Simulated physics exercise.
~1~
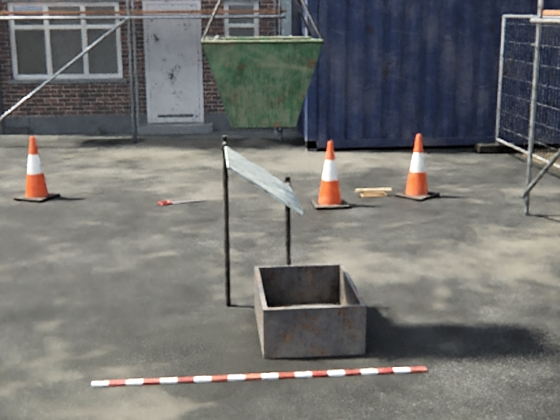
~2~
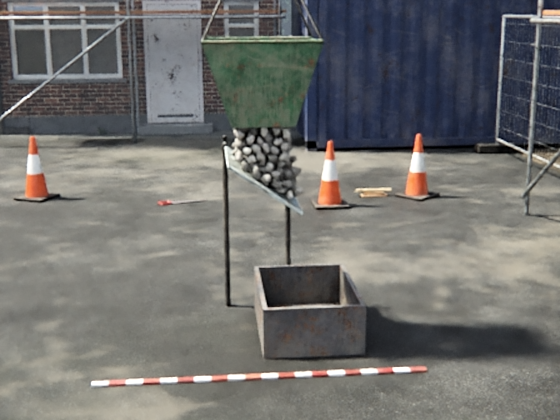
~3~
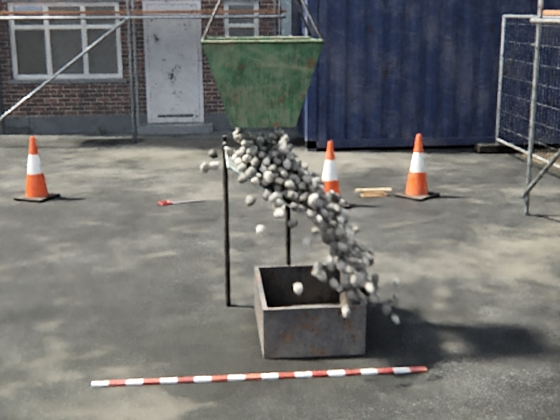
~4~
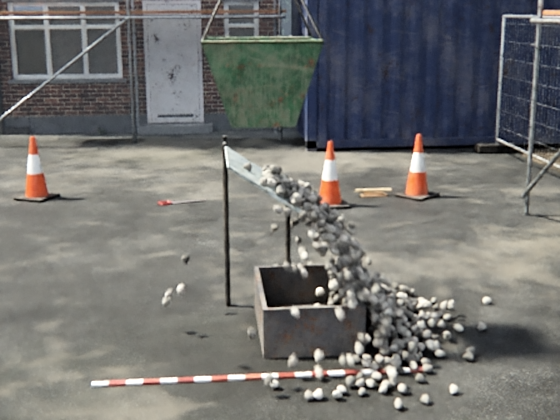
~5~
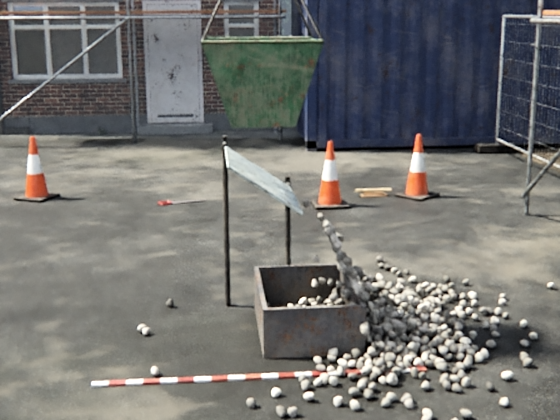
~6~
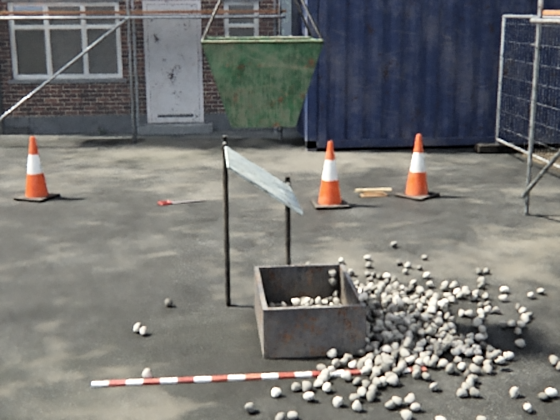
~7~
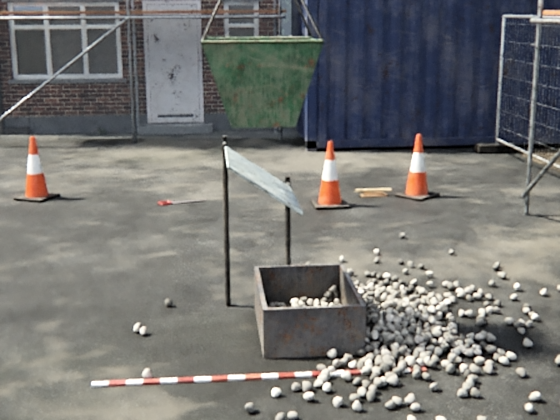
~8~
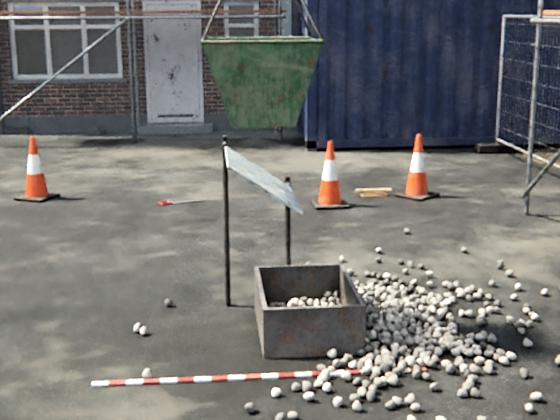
Pale rounded stones drop from a green hanging skip onto a sloping steel sheet, slide down to the right and mostly overshoot the open bin below, ending scattered in a wide heap beside it, with a small share inside and a few lying to its left.
